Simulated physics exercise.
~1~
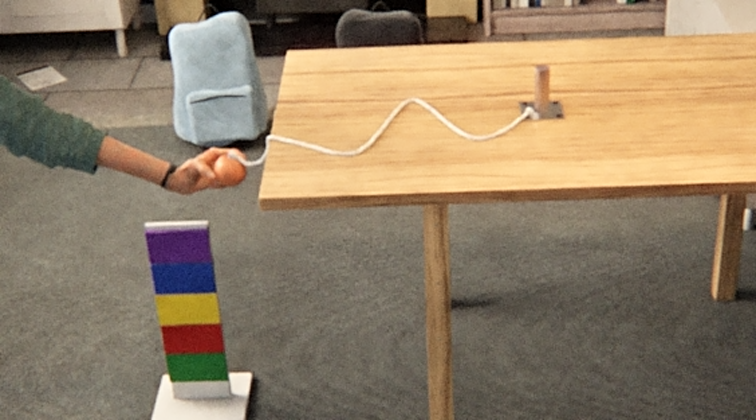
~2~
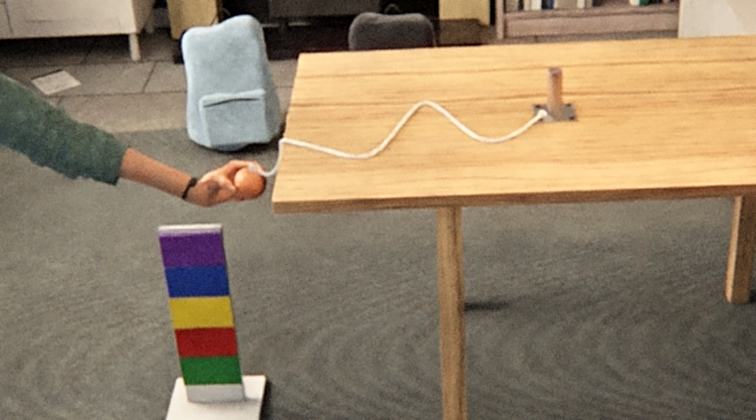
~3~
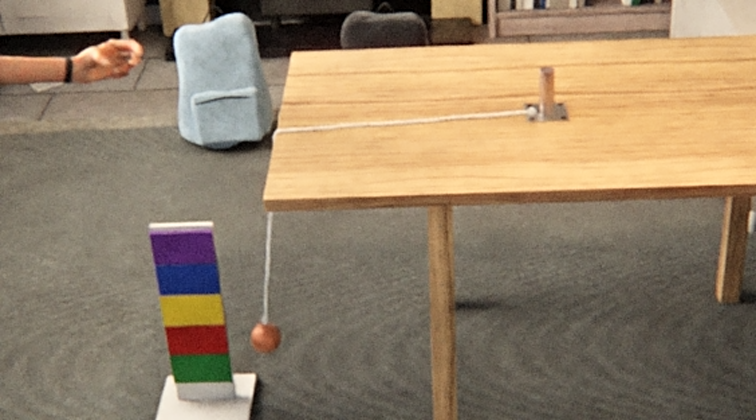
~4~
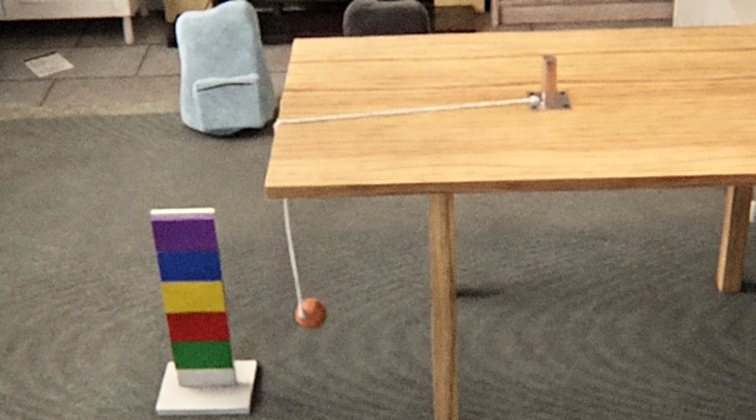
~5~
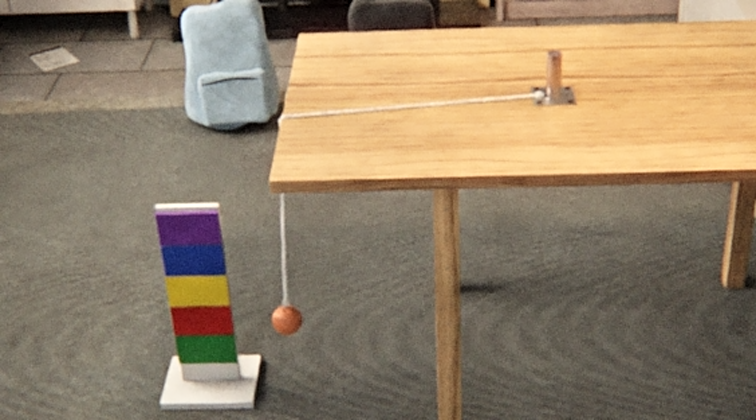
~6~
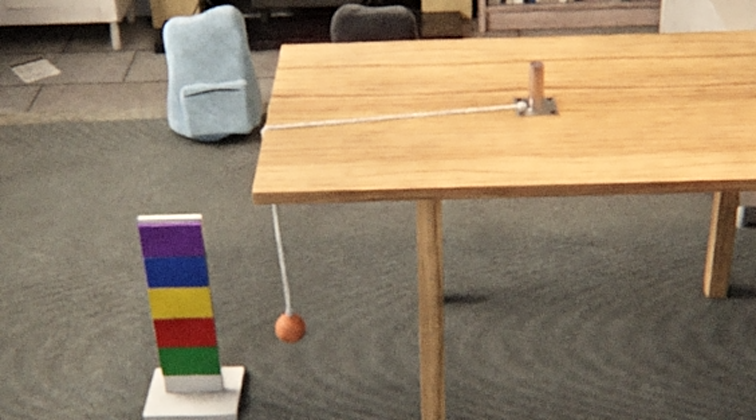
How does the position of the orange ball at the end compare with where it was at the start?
At the start the ball was held in a hand by the table's left corner, above the height of the coloured bands. By the end it hung from the cord below the tabletop, a little further right and level with the red band.
